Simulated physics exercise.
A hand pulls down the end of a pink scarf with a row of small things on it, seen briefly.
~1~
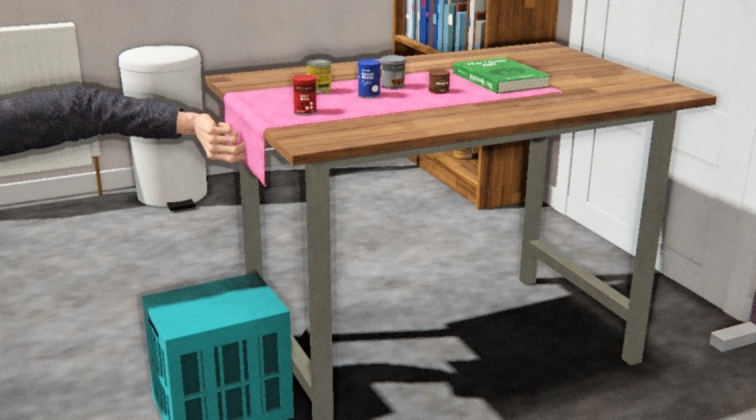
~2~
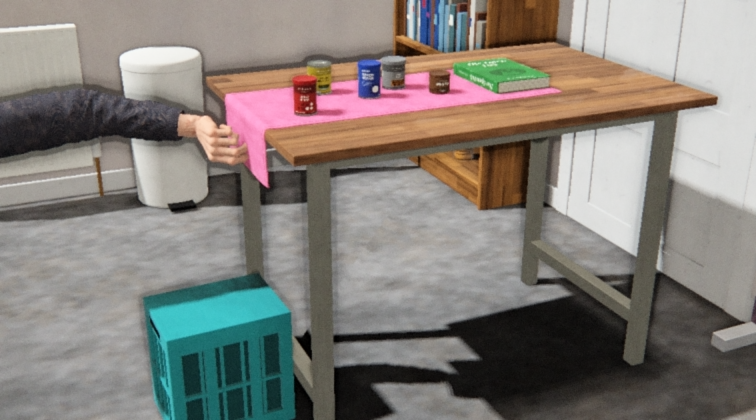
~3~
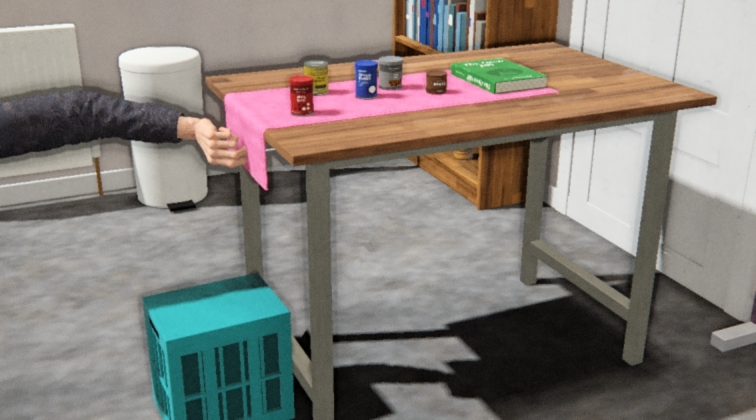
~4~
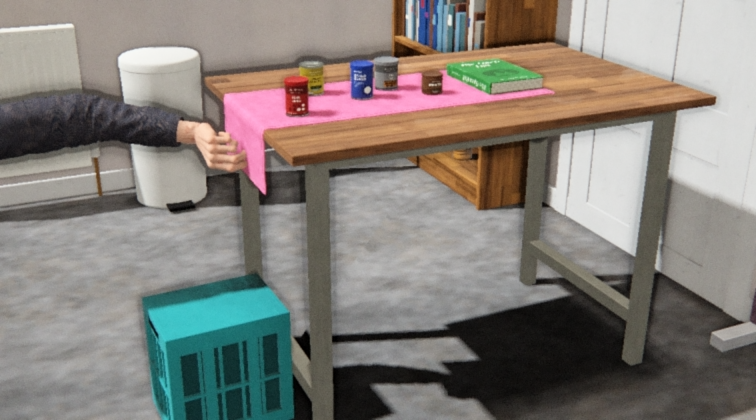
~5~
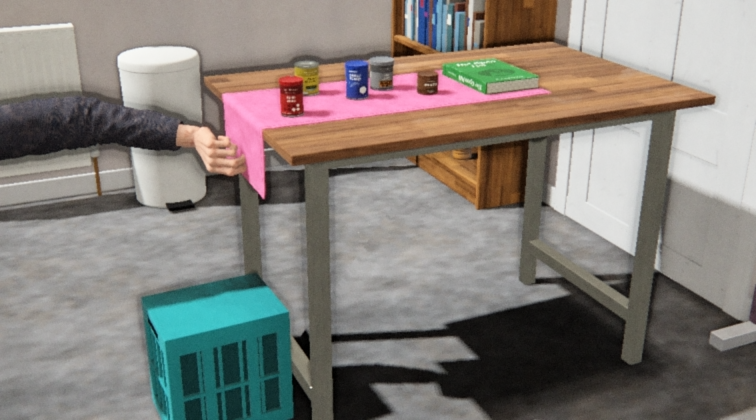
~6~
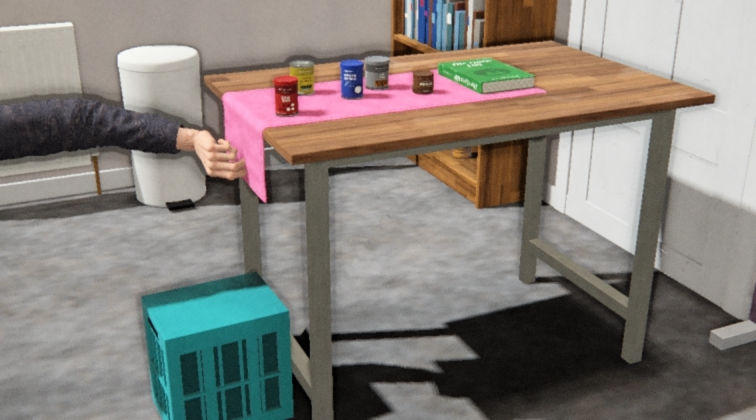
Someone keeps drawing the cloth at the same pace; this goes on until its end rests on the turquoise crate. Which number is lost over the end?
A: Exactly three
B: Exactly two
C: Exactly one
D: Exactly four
Exactly three (A).
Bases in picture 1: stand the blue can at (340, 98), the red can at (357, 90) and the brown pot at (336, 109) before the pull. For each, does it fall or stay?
Result - blue can down, red can down, brown pot down.
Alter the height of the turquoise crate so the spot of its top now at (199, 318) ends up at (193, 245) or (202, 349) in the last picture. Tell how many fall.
1 and 4.
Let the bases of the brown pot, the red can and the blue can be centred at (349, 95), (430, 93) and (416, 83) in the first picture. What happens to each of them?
Final state: The brown pot is no longer up, the red can is still in place, the blue can is still in place.
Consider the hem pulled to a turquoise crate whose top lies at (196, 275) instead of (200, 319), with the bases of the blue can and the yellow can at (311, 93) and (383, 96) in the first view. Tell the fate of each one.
The blue can ends up off the top and the yellow can ends up still on top.
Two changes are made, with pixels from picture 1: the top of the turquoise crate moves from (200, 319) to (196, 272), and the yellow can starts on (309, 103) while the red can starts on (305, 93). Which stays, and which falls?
Observed: Yellow can departs; red can departs.
A little later, hem near (247, 264); red can and yellow can gone.
Next, hem on the crate; red can, yellow can and blue can gone.
When it is over, hem on the crate; red can, yellow can and blue can gone. It carries off three.
